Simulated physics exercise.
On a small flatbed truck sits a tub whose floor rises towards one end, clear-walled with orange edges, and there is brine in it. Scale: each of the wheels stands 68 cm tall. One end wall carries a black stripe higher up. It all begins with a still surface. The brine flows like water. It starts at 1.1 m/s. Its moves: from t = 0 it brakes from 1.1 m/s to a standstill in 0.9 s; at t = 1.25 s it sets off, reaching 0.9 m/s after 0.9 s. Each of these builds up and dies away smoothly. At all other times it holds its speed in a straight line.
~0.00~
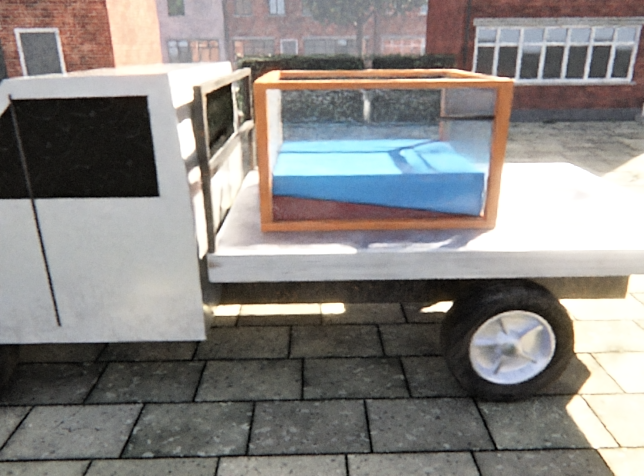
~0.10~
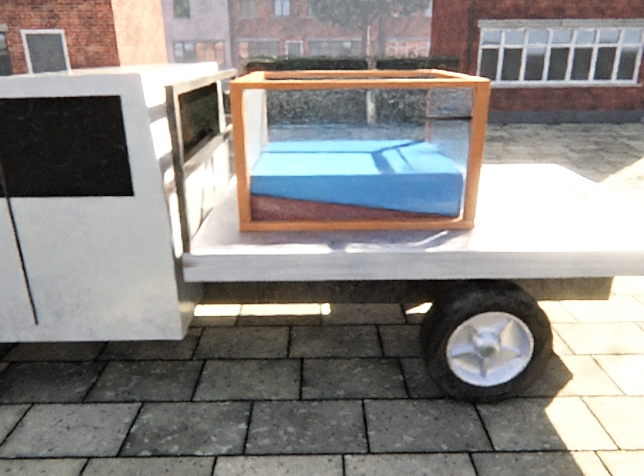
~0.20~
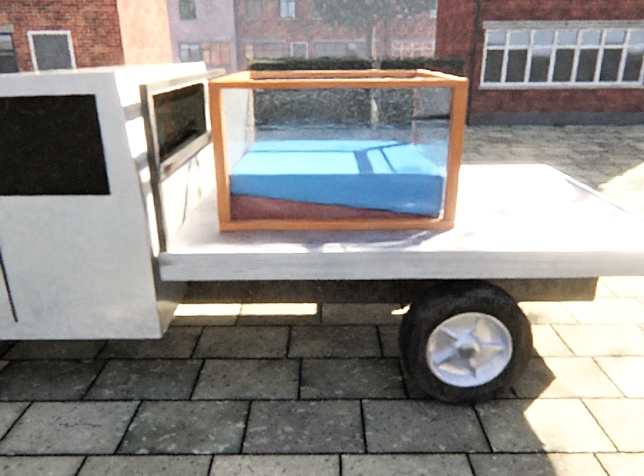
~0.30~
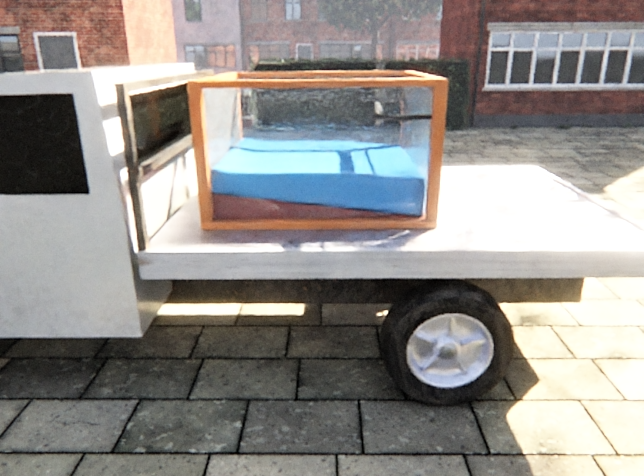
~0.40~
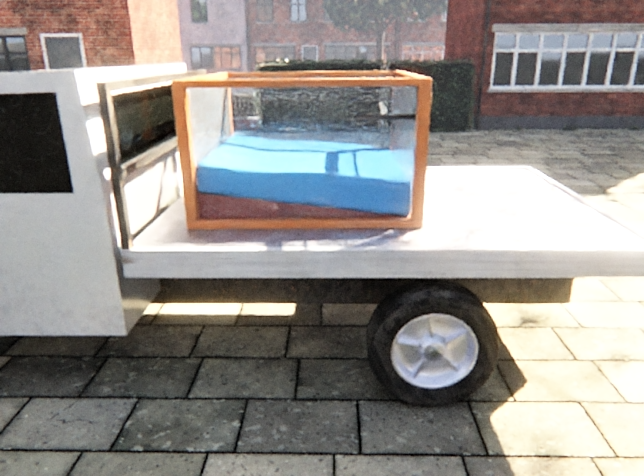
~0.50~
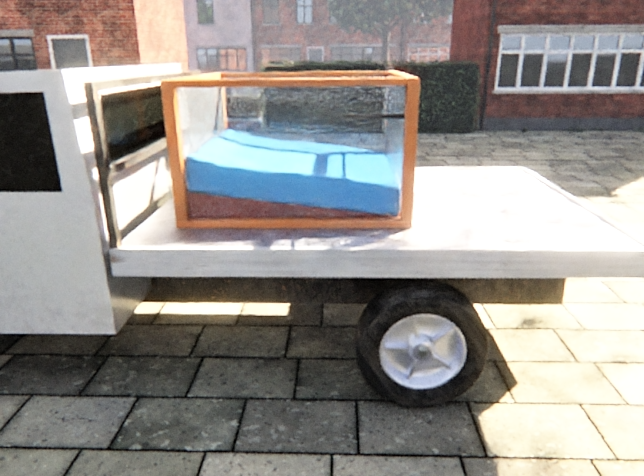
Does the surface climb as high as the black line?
The wave reaches the line.
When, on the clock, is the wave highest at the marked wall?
At about 1.6 s.
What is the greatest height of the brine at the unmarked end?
It peaks near 68 cm.
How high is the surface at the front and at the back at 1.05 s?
About 36 cm in front and 14 cm behind.
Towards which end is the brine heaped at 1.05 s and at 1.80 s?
Towards the front, then the back.
By 1.05 s front 36 cm, middle 25 cm, back 14 cm above the lowest part of the floor; no loss so far.
By 1.80 s front 16 cm, middle 16 cm, back 46 cm above the lowest part of the floor; no loss so far.
By 2.65 s front 43 cm, middle 21 cm, back 20 cm above the lowest part of the floor; no loss so far.
By 5.14 s the waves are smaller; the highest at the back wall was 58 cm, at 1.65 s, against a line at 54 cm.
